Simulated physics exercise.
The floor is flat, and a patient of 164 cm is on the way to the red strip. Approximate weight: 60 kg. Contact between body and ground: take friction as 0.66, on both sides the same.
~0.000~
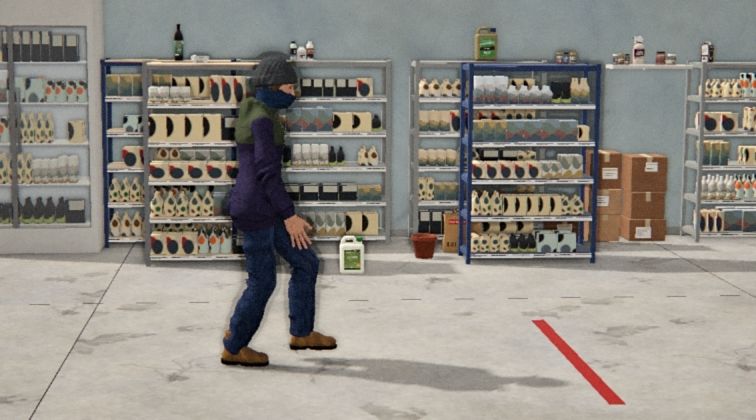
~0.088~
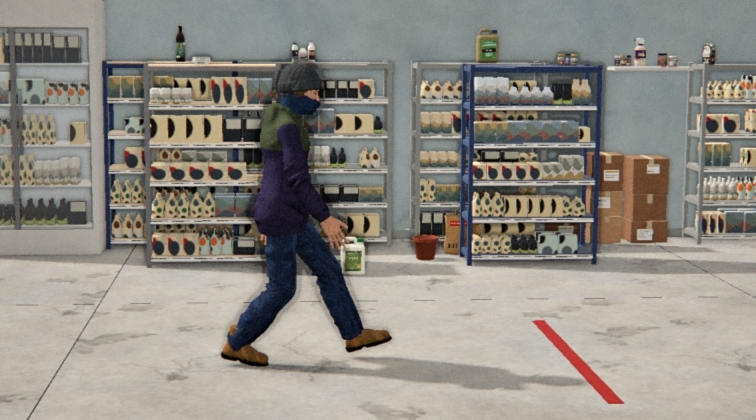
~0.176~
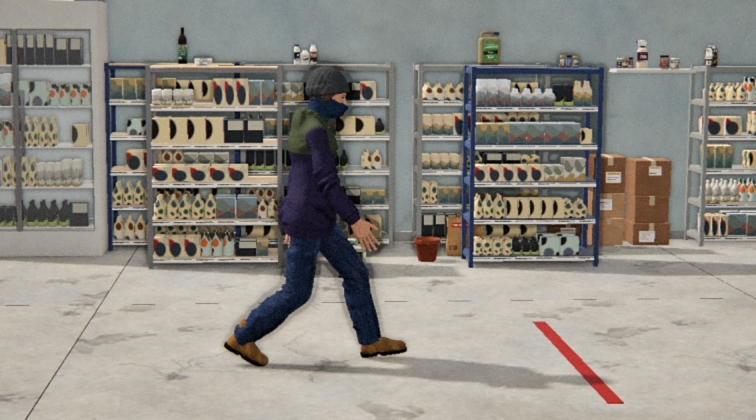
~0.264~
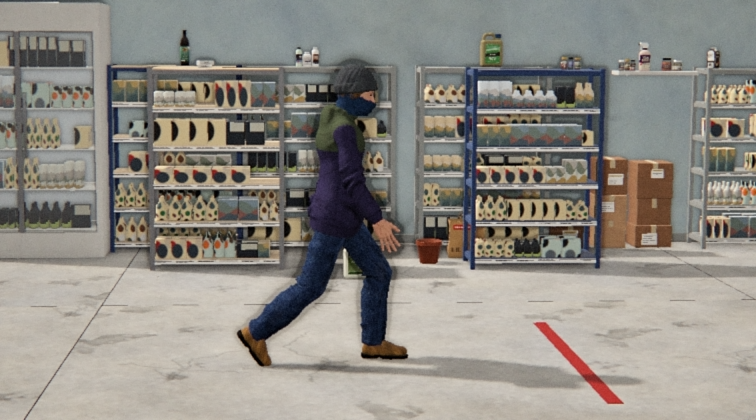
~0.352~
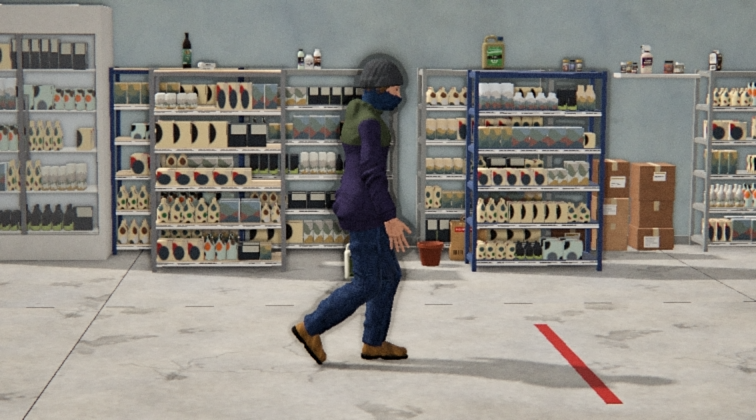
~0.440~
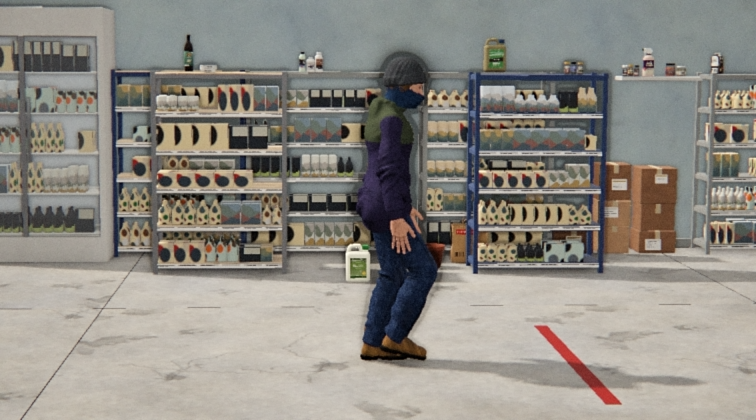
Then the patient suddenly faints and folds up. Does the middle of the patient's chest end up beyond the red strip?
It makes it over the line.
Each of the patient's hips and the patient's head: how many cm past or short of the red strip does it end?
Past side for both: Patient's hips at 10 cm, patient's head at 60 cm.
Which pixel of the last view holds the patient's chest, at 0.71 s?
Look around (458, 205) and it's there.
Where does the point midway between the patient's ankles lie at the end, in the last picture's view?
Near pixel (576, 343).
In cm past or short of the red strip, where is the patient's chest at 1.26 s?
About 30 cm past it.
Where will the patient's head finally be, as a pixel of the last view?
It comes to rest near pixel (704, 349).
After 0.71 s the patient's chest is 64 cm short of the red strip, near (458, 205) in the last picture's view; the patient's hips 62 cm short of the red strip.
After 0.96 s the patient's chest is 23 cm short of the red strip, near (539, 267) in the last picture's view.
After 1.26 s the patient's chest is 29 cm past the red strip, near (641, 345) in the last picture's view.
Final state at 2.0 s, patient's hips cross the red strip; patient's head crosses the red strip; patient's chest crosses the red strip.
